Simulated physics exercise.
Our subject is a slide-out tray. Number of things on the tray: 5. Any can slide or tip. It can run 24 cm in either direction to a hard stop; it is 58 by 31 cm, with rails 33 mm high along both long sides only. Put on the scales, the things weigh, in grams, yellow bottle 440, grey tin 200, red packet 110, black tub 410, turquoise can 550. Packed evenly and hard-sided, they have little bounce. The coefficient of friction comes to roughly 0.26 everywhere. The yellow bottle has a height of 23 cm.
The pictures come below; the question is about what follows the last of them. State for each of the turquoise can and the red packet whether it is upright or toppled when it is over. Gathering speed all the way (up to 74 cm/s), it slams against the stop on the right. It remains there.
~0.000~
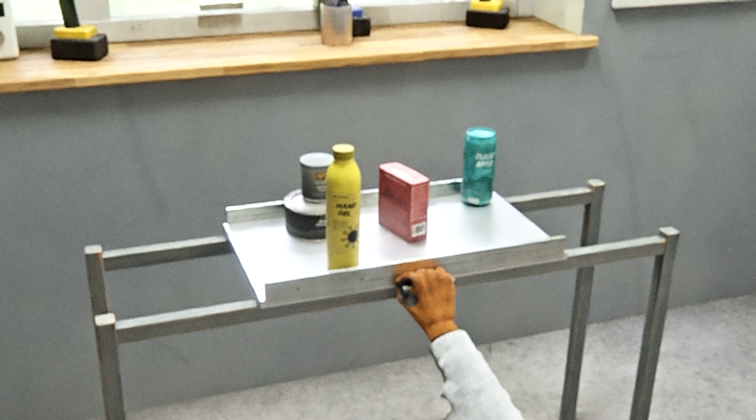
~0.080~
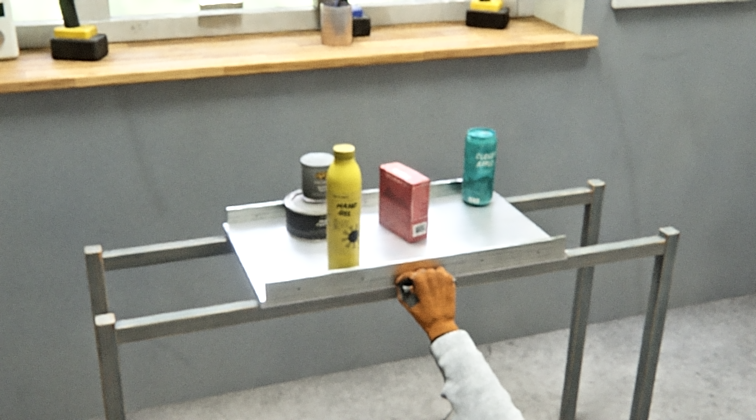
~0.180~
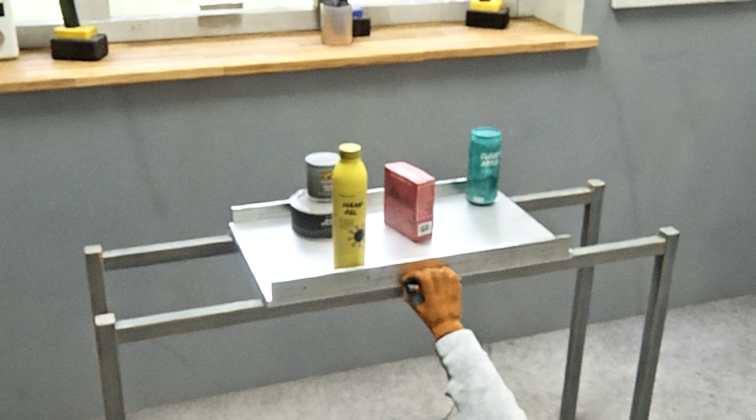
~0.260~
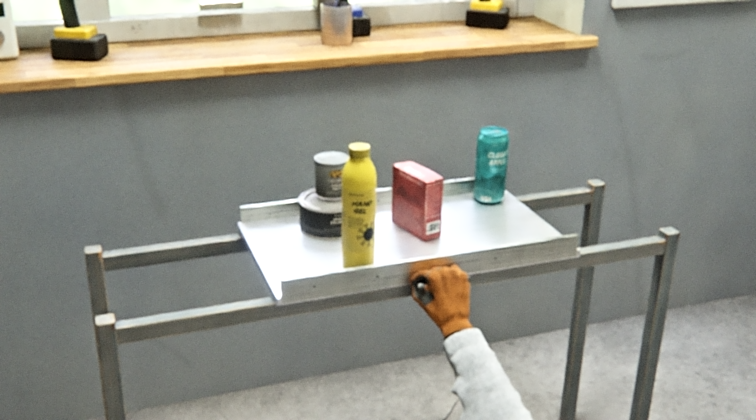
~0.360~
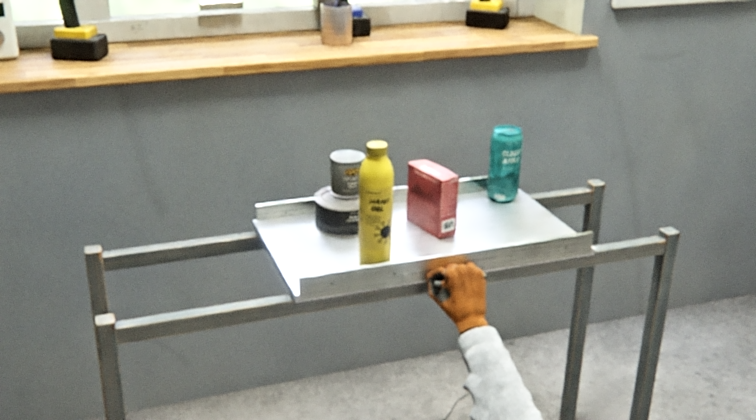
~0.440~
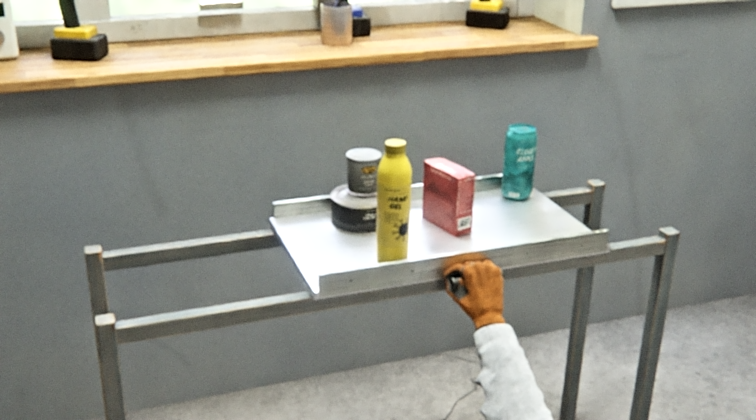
One by one: The turquoise can will lose its balance, the red packet will hold its balance.
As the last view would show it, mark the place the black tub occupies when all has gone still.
In the last picture it sits around (471, 195).
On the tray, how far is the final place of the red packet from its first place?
Roughly 10 centimetres.
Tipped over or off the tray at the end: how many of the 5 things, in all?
1.
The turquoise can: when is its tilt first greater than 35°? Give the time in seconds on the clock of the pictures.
It happens near 0.9 s.
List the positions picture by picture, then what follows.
The first picture shows tray midway; turquoise can (479, 168); red packet (403, 202).
The second picture shows tray midway; black tub (316, 215); yellow bottle (344, 210).
The third picture shows tray moved 1 cm right; grey tin (324, 177); black tub (322, 214).
The fourth picture shows tray moved 3 cm right; yellow bottle (359, 208); grey tin (332, 176).
The fifth picture shows tray moved 6 cm right; black tub (345, 211); yellow bottle (376, 206).
The sixth picture shows tray moved 9 cm right; turquoise can (519, 163); red packet (448, 197).
After 0.84 s, tray moved 24 cm right; turquoise can now off the tray; red packet moved 8 cm near (549, 183); grey tin moved 8 cm.
After 1.04 s, tray moved 24 cm right; red packet moved 10 cm near (556, 182); grey tin moved 10 cm; yellow bottle moved 10 cm.
In the end (1.5 s), off the tray and tipped over, turquoise can; not toppled but over 5 cm from the start, yellow bottle, grey tin, red packet and black tub. In the last view, red packet near (556, 182).
